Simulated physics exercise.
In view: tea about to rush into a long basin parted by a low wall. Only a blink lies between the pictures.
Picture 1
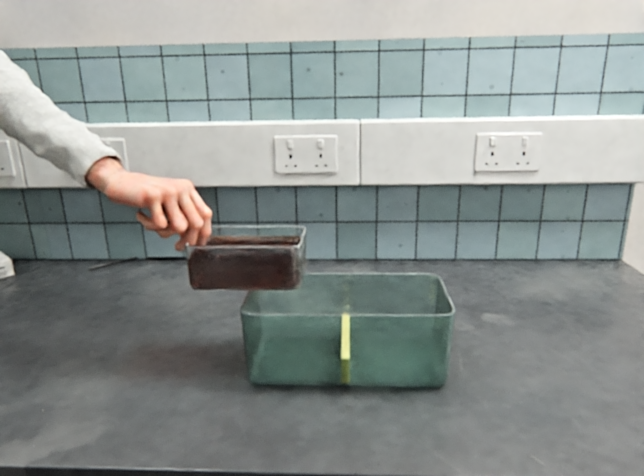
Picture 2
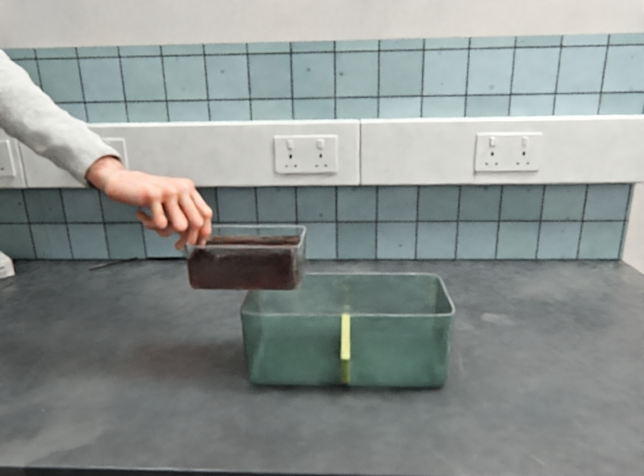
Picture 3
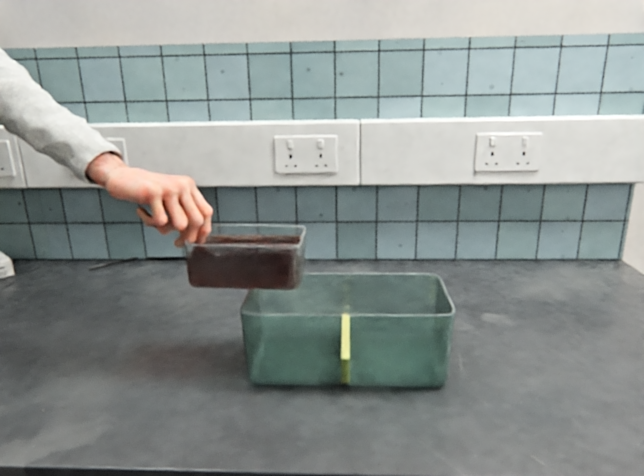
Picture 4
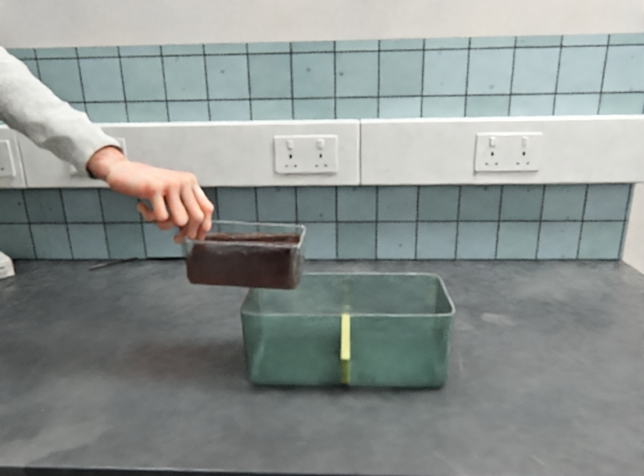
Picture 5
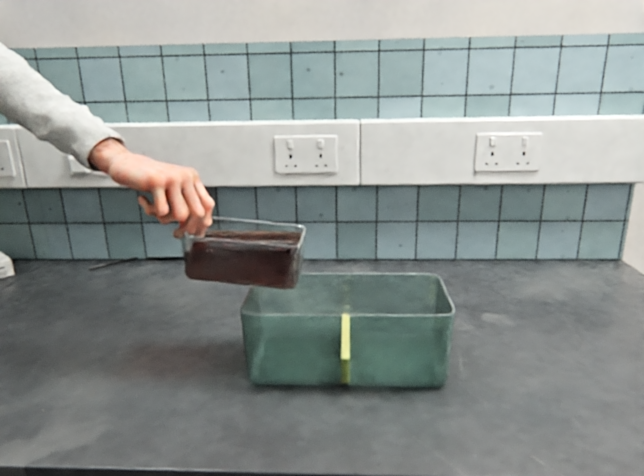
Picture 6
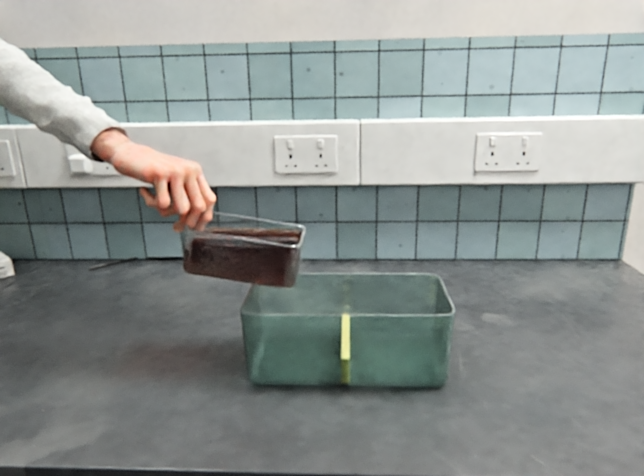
In the video, a hand holds a small clear container of dark liquid above the left side of a long greenish basin with a low yellow divider, keeping it level at first, then slowly tilting it slightly to the right.
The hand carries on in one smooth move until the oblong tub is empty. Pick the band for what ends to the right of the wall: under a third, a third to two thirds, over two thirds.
It comes to over two thirds.
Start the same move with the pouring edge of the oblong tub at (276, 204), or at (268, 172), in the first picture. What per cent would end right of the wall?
First some 60, then 60 per cent.
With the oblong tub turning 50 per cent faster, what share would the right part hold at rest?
It comes to 70 per cent or so.
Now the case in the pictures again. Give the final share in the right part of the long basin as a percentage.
Near 80 %.
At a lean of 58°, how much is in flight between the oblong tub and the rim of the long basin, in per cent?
It comes to 35 per cent or so.
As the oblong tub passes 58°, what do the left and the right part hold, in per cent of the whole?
Some 5 per cent left and 10 right.
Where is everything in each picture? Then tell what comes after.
In the first picture, it leans 0°; its right rim is at (303, 237); the tea meets the walls at (198, 245) and (302, 245); the long basin's rim runs from (249, 293) to (446, 294); the wall's top is at (346, 335).
In the second picture, it leans 0°; its right rim is at (303, 237); the tea meets the walls at (198, 244) and (302, 244).
In the third picture, it leans 2°; its right rim is at (303, 237); the tea meets the walls at (197, 243) and (302, 243).
In the fourth picture, it leans 3°; its right rim is at (303, 237); the tea meets the walls at (197, 241) and (302, 242).
In the fifth picture, it leans 6°; its right rim is at (302, 237); the tea meets the walls at (196, 239) and (301, 240).
In the sixth picture, it leans 9°; its right rim is at (302, 238); the tea meets the walls at (195, 236) and (301, 237).
A moment on, the tilt is 58° and 55 per cent is still to pour, 4 is left of the wall and 8 right of it.
Next, the tilt is 89° and 12 per cent is still to pour, 6 is left of the wall and 72 right of it.
Then the tilt is 95° and 2 per cent is still to pour, 14 is left of the wall and 79 right of it.
Later the tilt is 95° and 0 per cent is still to pour, 17 is left of the wall and 79 right of it.
Finally, 18 per cent lies left of the wall, 79 right of it and 3 outside.
